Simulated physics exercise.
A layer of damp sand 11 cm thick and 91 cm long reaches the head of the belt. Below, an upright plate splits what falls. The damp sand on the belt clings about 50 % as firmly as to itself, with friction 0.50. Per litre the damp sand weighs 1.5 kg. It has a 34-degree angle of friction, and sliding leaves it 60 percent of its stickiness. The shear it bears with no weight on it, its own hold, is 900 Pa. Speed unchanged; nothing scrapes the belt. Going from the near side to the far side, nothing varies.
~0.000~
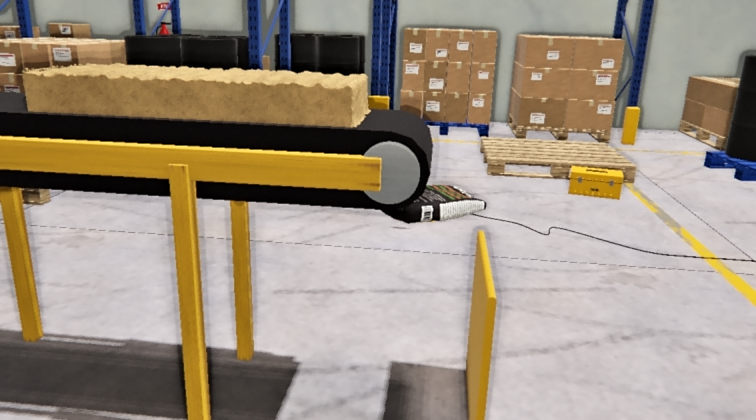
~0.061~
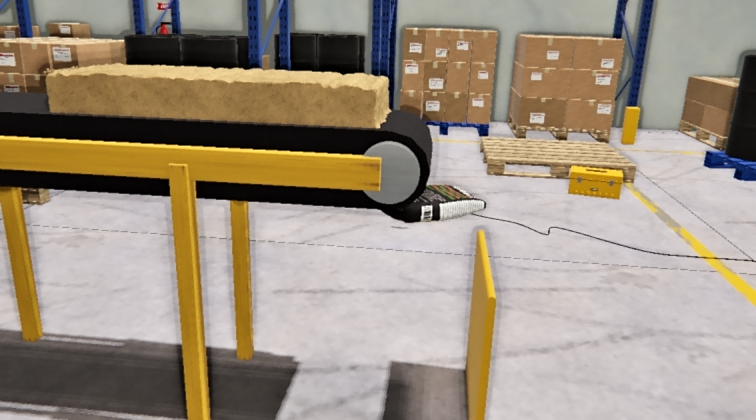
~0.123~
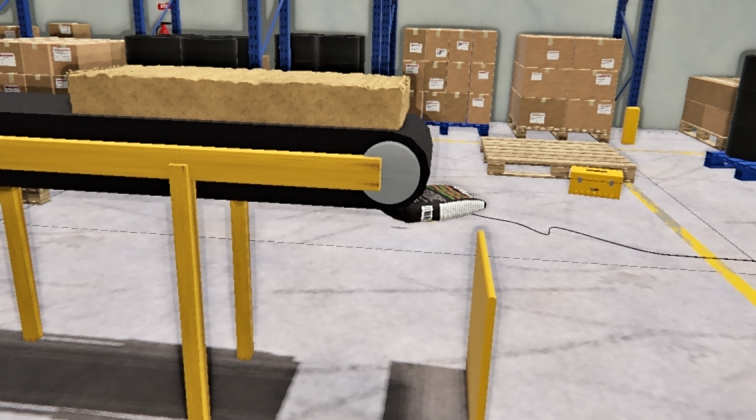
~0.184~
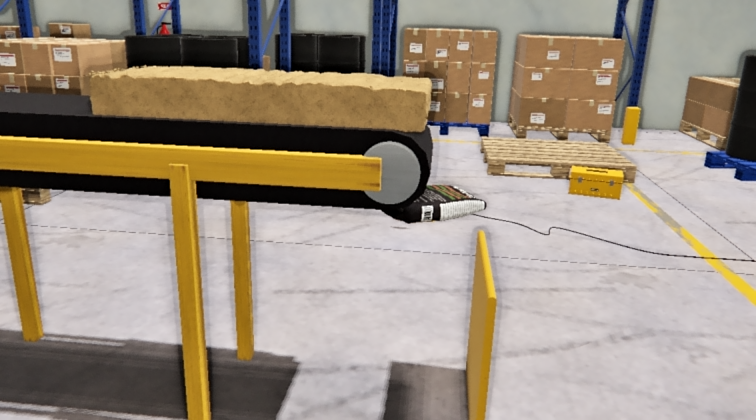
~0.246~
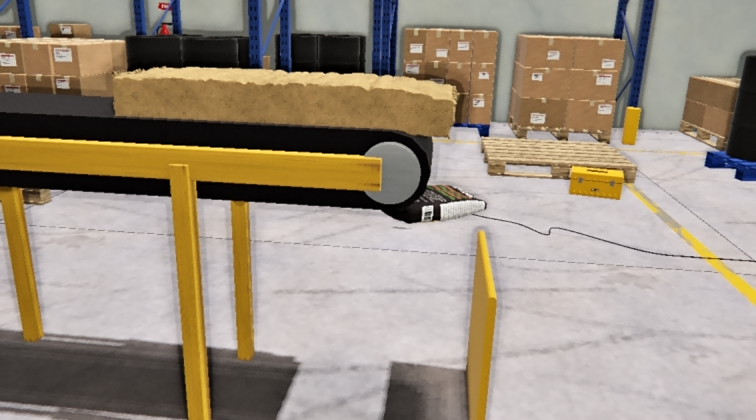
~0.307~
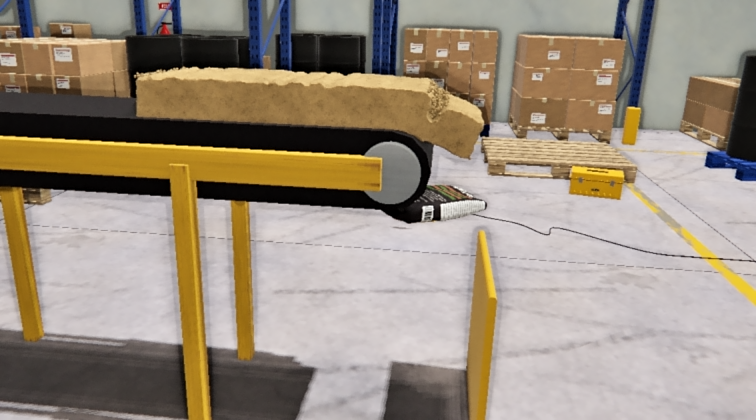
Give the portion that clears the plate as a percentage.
100 %.
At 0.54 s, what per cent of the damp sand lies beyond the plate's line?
Share: Close to 20 %.
After 0.54 s, 21 % is beyond the plate's line.
After 0.82 s, 53 % is beyond the plate's line.
After 1.10 s, 84 % is beyond the plate's line.
After 1.38 s, 100 % is beyond the plate's line.
After 2.57 s, 100 % is beyond the plate's line.
